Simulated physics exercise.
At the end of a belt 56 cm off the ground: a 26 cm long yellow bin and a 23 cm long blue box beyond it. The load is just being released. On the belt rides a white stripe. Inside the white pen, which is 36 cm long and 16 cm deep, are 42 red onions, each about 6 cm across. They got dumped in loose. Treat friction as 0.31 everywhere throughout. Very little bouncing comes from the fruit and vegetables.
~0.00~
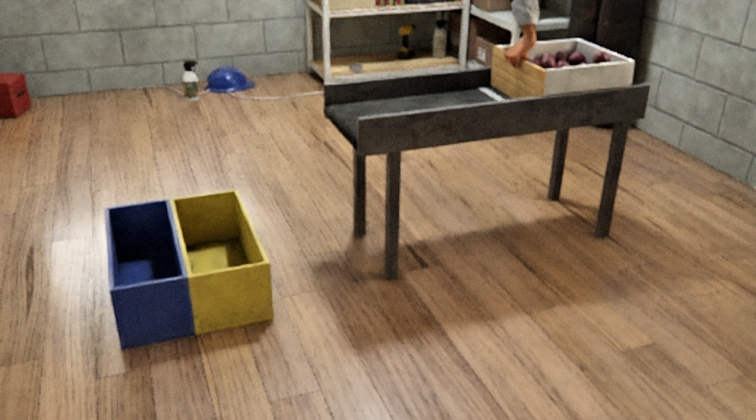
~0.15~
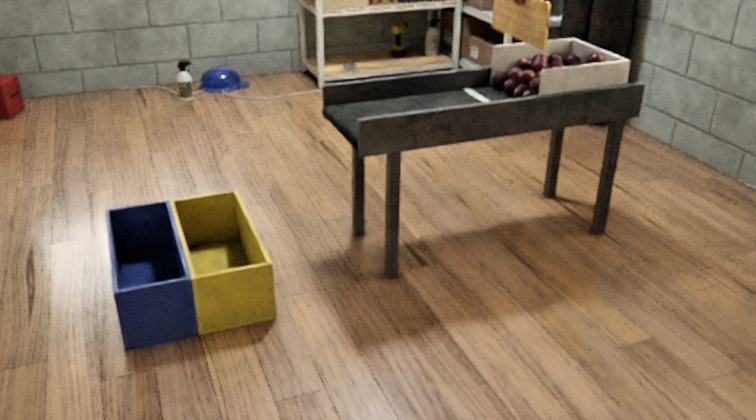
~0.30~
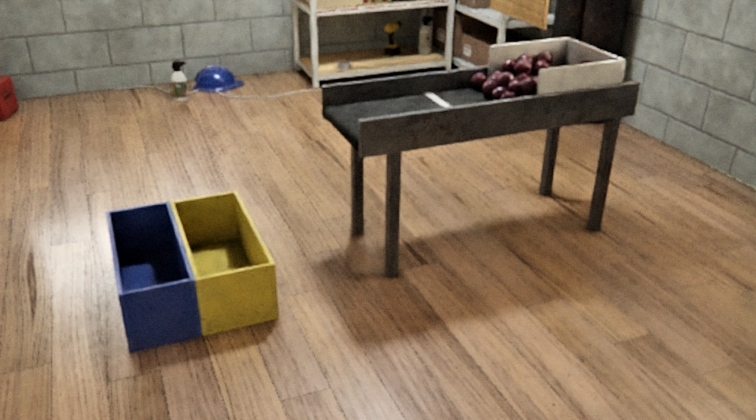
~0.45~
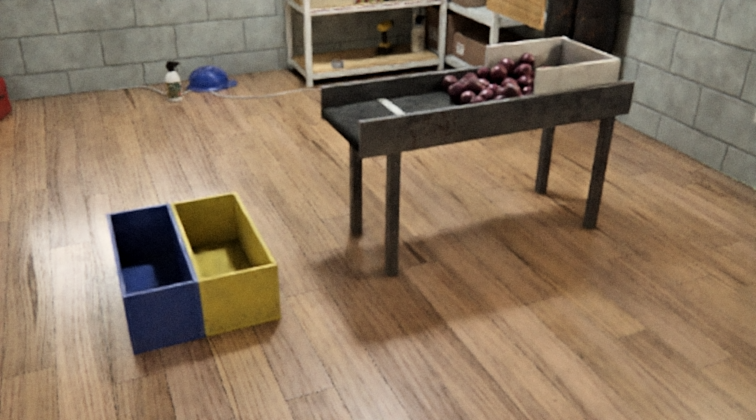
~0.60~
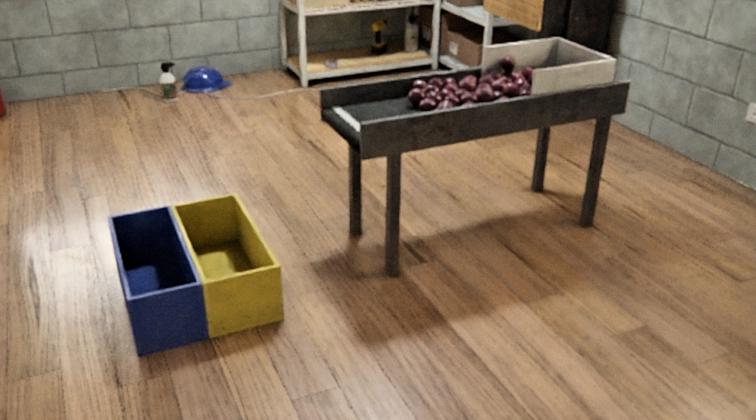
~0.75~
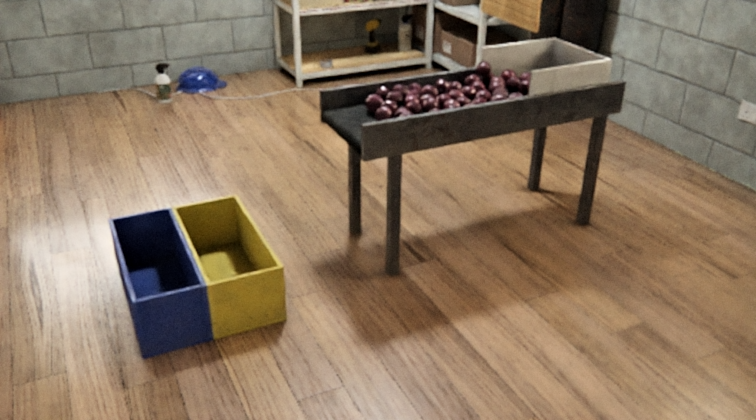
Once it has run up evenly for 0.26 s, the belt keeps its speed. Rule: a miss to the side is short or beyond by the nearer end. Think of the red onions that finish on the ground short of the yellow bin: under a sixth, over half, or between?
The majority of them land on the ground short of the yellow bin.
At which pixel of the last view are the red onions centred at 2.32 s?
The middle lies near (339, 248).
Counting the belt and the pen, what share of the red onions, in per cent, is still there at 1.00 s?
Roughly 80 percent, I reckon.
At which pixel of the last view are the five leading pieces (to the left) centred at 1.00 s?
Somewhere near pixel (314, 141) of the last view.
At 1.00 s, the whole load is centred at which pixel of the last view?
It's centred at about (396, 107).
After 1.00 s, 2 still in the white pen, 32 on the belt and 8 in the air.
After 1.32 s, 16 on the belt, 3 on the ground short of the yellow bin and 23 in the air.
After 1.75 s, 1 in the yellow bin, 4 on the belt, 28 on the ground short of the yellow bin and 9 in the air.
Outcome (at 2.32 s), 1 in the yellow bin and 41 on the ground short of the yellow bin. Asked share, 41 of 42, 98 per cent.
